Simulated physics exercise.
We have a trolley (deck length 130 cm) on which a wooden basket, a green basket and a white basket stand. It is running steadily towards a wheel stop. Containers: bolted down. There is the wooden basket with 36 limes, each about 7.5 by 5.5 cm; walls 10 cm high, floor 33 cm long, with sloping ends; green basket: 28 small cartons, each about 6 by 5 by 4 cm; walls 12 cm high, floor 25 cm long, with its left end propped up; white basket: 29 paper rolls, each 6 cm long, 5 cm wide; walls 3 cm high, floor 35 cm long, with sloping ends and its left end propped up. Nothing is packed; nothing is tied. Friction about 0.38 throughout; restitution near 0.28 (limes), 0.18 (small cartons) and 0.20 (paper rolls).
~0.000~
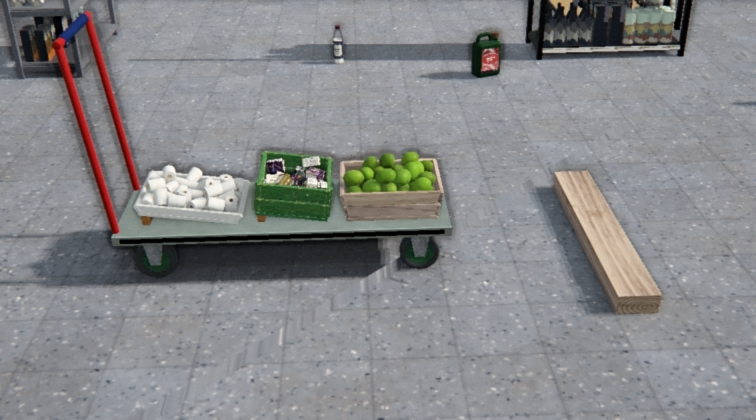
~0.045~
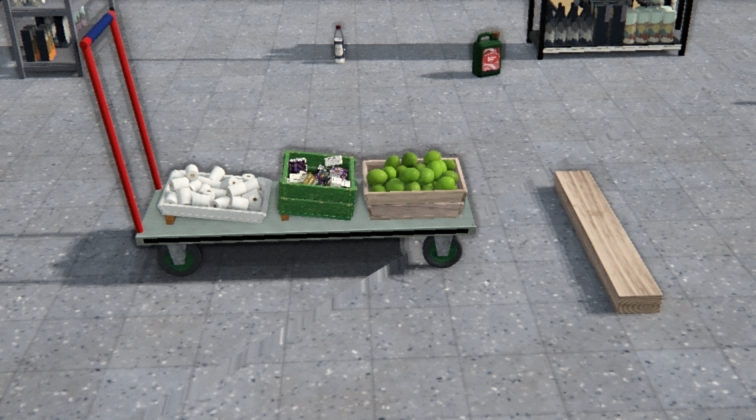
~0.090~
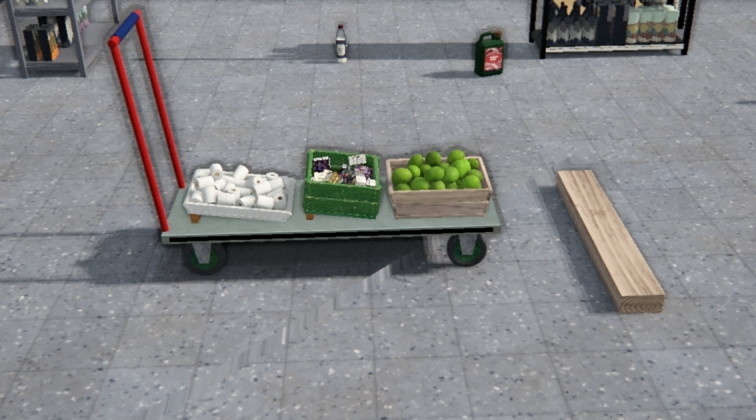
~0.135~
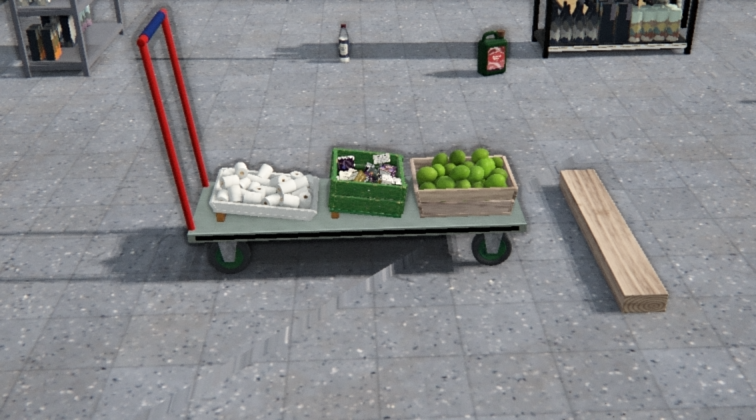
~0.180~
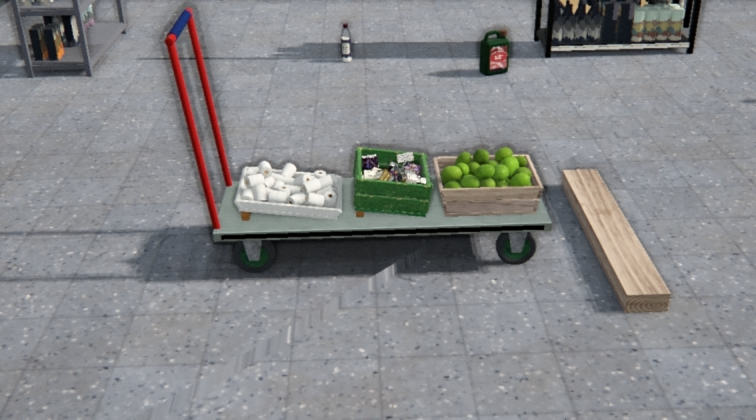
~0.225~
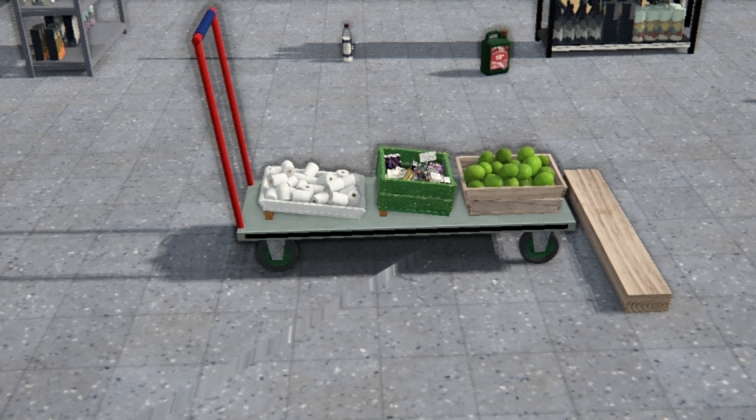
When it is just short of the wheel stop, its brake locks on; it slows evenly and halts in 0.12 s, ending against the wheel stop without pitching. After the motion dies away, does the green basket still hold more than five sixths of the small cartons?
Yes, less than a sixth are out.
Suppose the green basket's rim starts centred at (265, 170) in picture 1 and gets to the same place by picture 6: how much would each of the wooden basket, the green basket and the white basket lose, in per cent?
That would give wooden basket 10 %, green basket 0 % and white basket 40 %.
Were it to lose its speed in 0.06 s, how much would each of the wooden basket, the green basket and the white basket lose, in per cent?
Then wooden basket 10, green basket 0, white basket 30 per cent.
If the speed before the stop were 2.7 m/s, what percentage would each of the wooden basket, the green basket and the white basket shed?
Wooden basket 10 %, green basket 0 %, white basket 40 %.
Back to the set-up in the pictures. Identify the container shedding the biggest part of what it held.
White basket.
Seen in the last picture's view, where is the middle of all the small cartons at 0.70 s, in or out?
Their middle is at about (467, 181).
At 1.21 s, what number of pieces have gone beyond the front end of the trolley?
Approx. 2 pieces ahead of the front edge.
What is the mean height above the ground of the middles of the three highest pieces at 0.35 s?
Height, averaged: Around 38 cm.
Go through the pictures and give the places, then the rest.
In the first frame (we follow the rim corner now nearest the camera; the camera pans a little), green basket at (261, 184); wooden basket at (343, 194); 61 cm still to roll; nothing out yet.
Green basket at (285, 183); wooden basket at (367, 193); 52 cm still to roll, in the second frame.
Green basket at (311, 182); wooden basket at (392, 192); 43 cm still to roll, in the third frame.
Green basket at (337, 180); wooden basket at (418, 191); 35 cm still to roll, in the fourth frame.
Green basket at (362, 179); wooden basket at (443, 190); 26 cm still to roll, in the fifth frame.
Green basket at (386, 179); wooden basket at (467, 189); 17 cm still to roll; nothing out yet, in the sixth frame.
After 0.25 s, it begins to slow.
After 0.35 s, 0 of 36 out of the wooden basket, 0 of 28 out of the green basket and 0 of 29 out of the white basket.
After 0.47 s, 1 of 36 out of the wooden basket, 0 of 28 out of the green basket and 6 of 29 out of the white basket.
After 0.70 s, 2 of 36 out of the wooden basket, 0 of 28 out of the green basket and 10 of 29 out of the white basket.
When it is over (at 1.21 s), 3 of 36 out of the wooden basket, 0 of 28 out of the green basket and 10 of 29 out of the white basket. Asked share, 0 of 28, 0 per cent.
